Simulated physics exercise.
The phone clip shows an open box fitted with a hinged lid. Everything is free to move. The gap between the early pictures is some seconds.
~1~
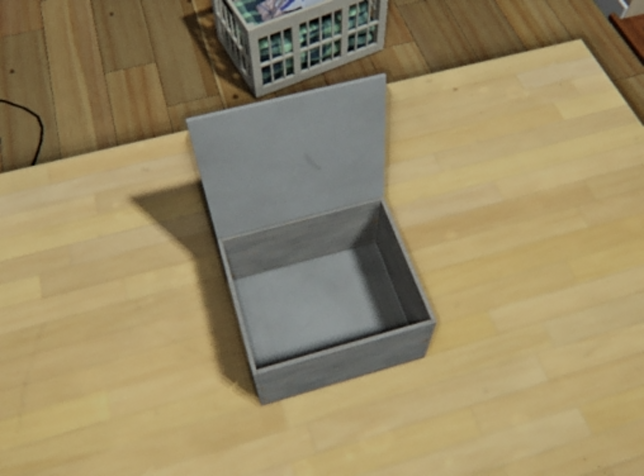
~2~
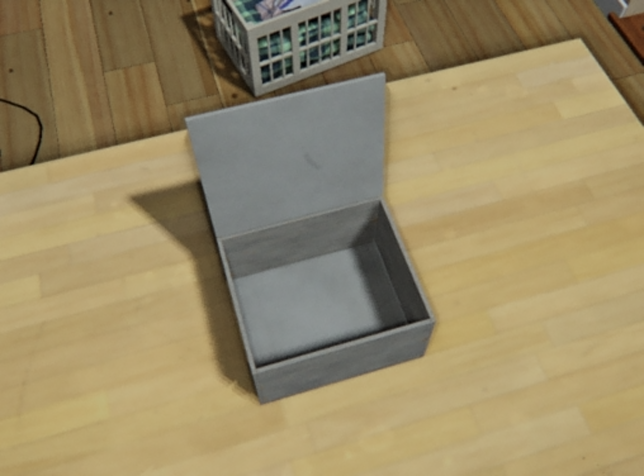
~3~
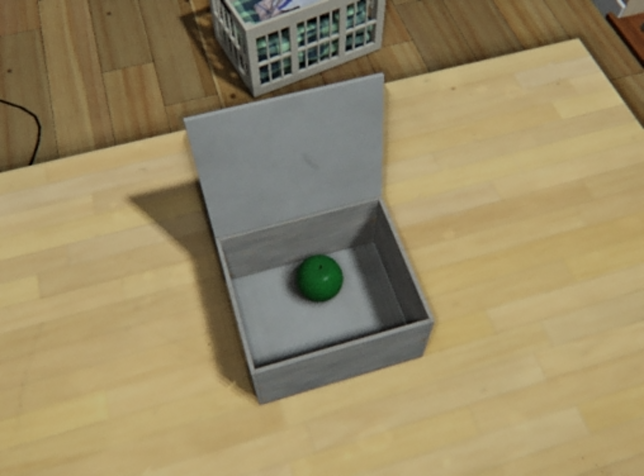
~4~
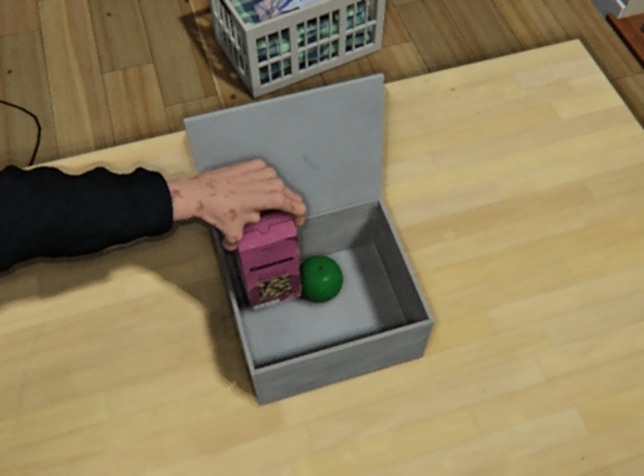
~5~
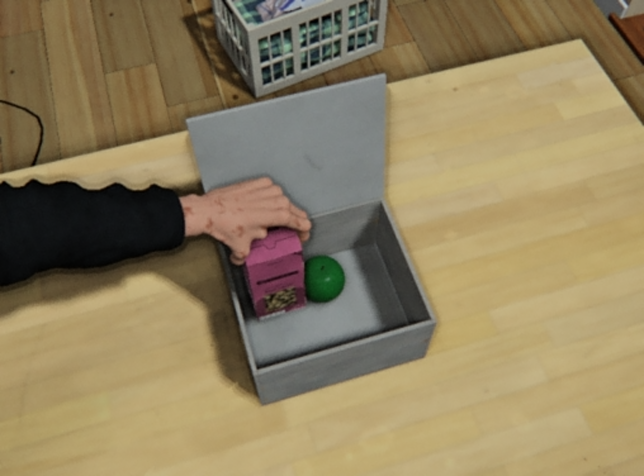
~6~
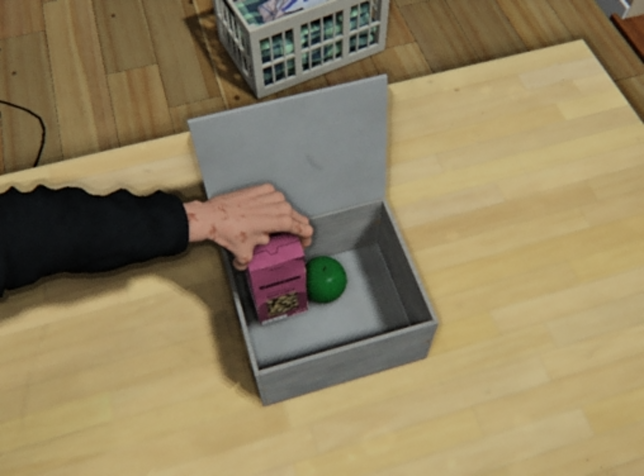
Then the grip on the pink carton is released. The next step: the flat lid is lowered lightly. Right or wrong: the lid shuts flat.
Wrong, the lid stays open.
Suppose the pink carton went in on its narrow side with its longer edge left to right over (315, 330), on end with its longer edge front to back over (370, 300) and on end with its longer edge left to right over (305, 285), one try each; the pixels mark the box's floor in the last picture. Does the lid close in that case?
Try one: Closed. Try two: Not closed. Try three: Not closed.
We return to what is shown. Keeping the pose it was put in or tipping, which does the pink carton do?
Once everything settles, the pink carton keeps its original angle.
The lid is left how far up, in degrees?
Measured angle - around 30°.
Then, 0.80 s later than the last frame, lid starting down; pink carton moved about its own width near (278, 299).
Then, 1.50 s later than the last frame, lid 63° above the rim; pink carton moved about its own width near (278, 299).
Then, 1.90 s later than the last frame, lid 32° above the rim; pink carton moved about its own width near (278, 299).
When it is over, lid 28° above the rim; moved from the start, pink carton; green apple as before. End places, in pixels of the last picture, pink carton near (279, 302).
